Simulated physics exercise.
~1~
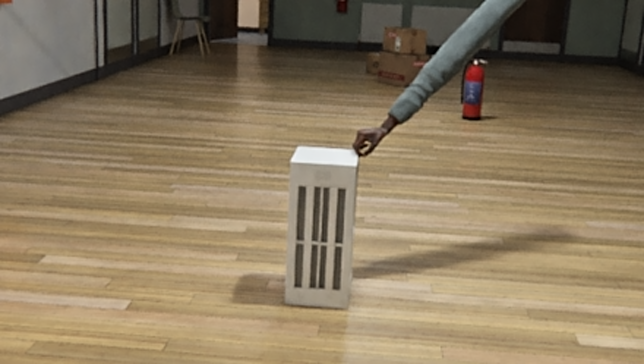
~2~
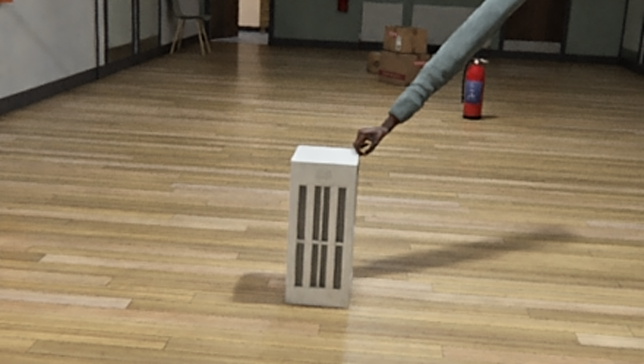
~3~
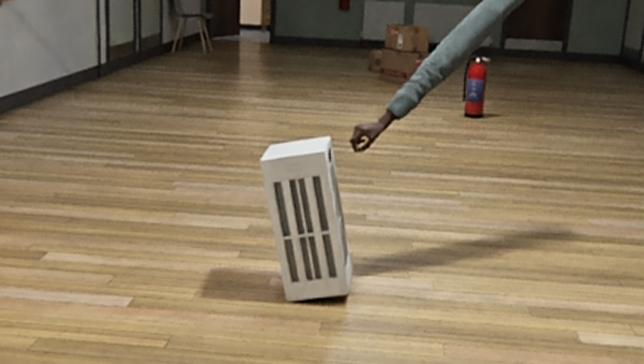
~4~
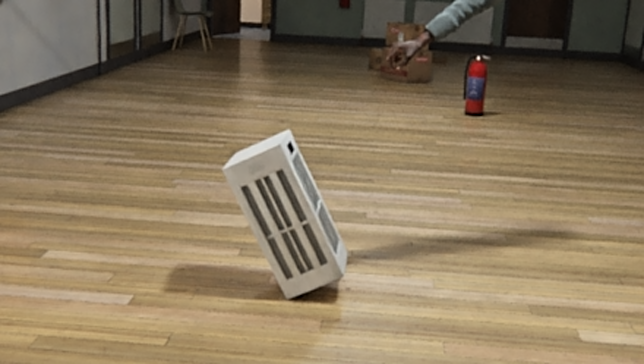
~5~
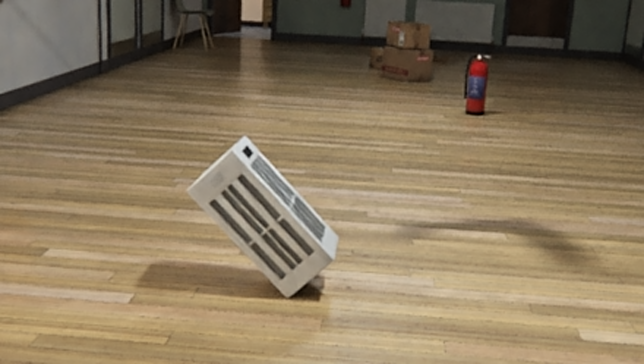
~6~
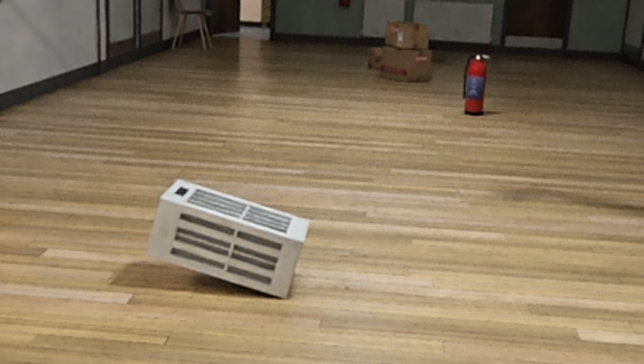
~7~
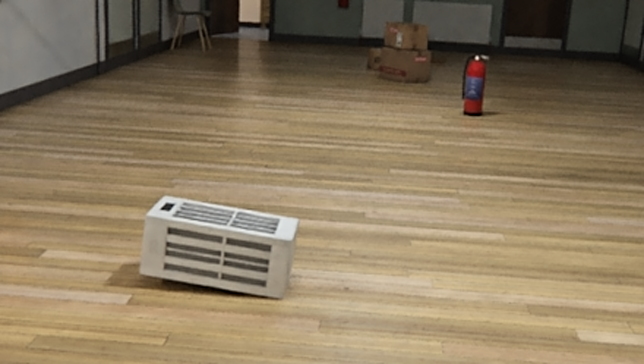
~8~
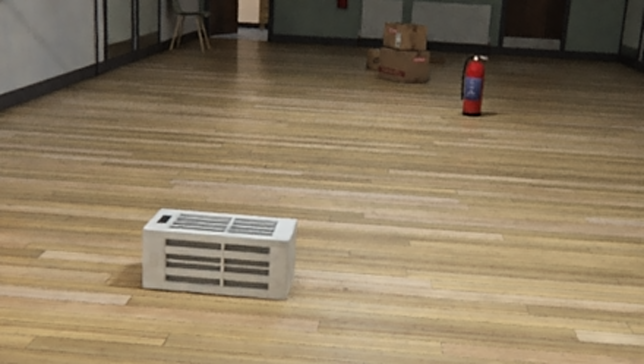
At the start, a tall white crate with slotted sides stands upright on a wooden floor, with a hand touching its top right corner. Boxes and a red fire extinguisher sit farther back in the room. The crate begins leaning to the left as the hand lets go and draws back toward the upper right, soon leaving the view. Tipping on its lower edge, the crate swings farther over and drops toward the floor. It comes down with its left end slightly raised, then settles and ends lying flat on its side.
